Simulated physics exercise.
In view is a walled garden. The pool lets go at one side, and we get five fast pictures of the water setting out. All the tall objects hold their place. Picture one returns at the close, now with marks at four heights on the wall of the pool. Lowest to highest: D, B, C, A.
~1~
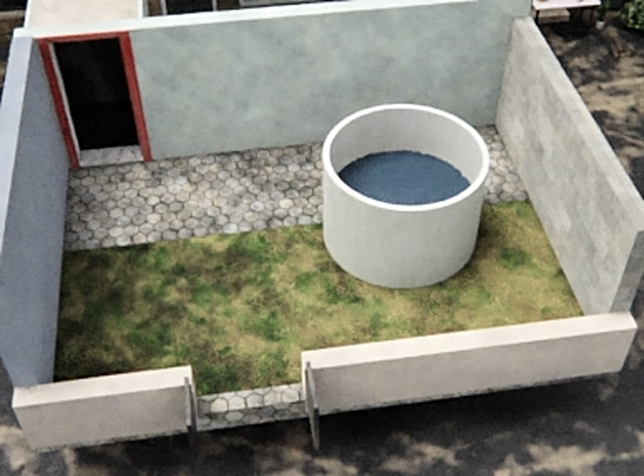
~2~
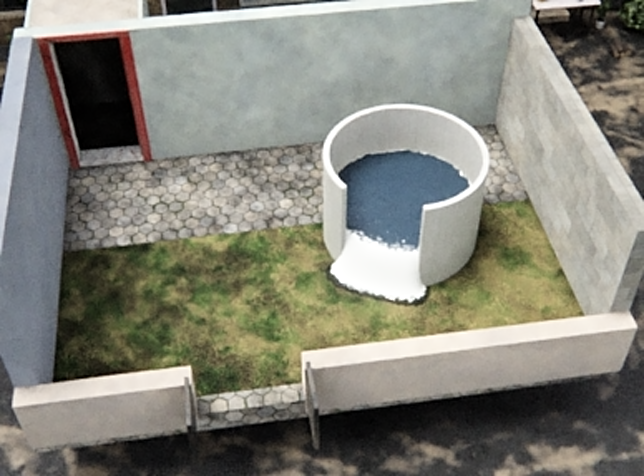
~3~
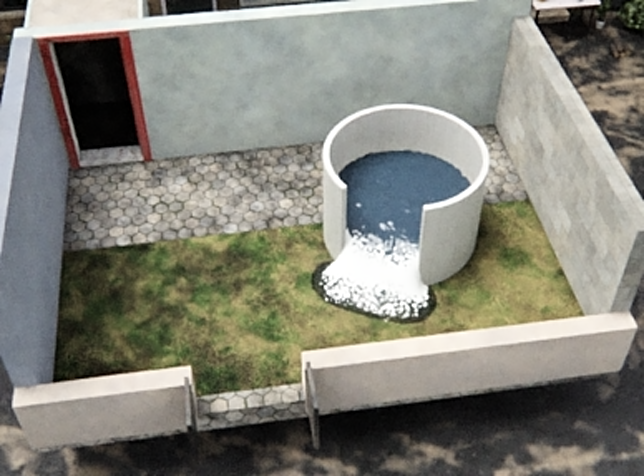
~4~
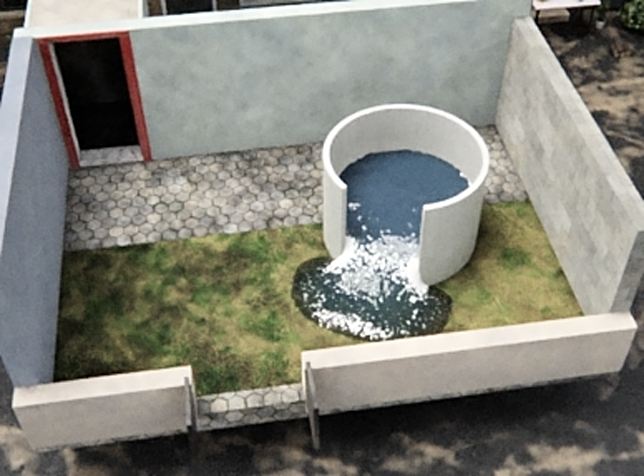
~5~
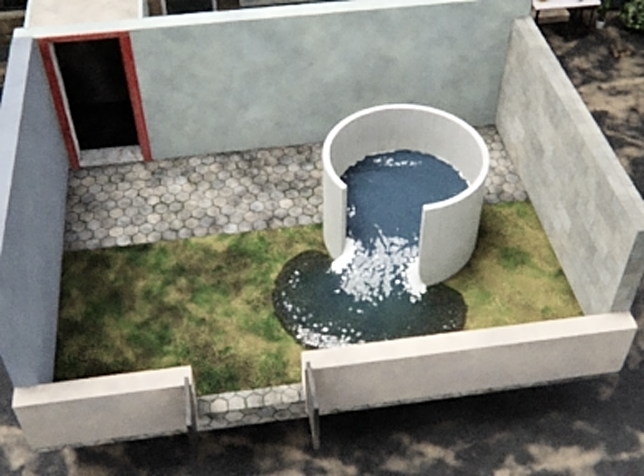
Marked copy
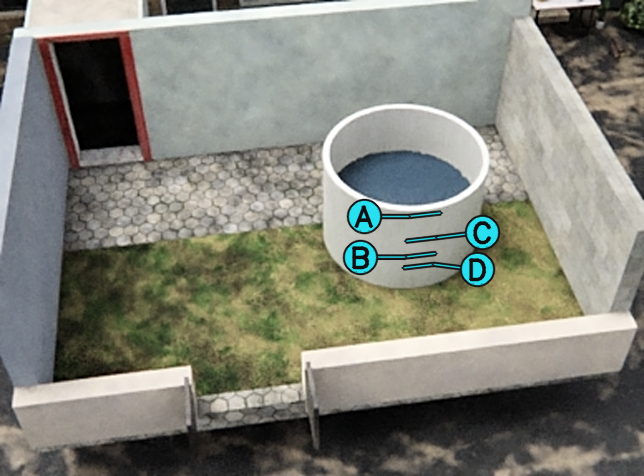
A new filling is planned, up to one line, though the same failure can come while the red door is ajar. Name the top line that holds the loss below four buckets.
C.
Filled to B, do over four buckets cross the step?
No, that is safe.
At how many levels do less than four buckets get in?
Three of the four.
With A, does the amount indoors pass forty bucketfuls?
No, it does not.
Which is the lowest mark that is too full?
Here it is mark A.
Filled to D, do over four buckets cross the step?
No.
On the marked copy, A at (424, 214); B at (420, 255); C at (421, 239); D at (418, 266); from the bottom up D, B, C, A.
Choosing A, about 12 bucketfuls get in.
Choosing B, nothing gets over.
Choosing C, a bucket or two gets in.
Choosing D, nothing gets over.
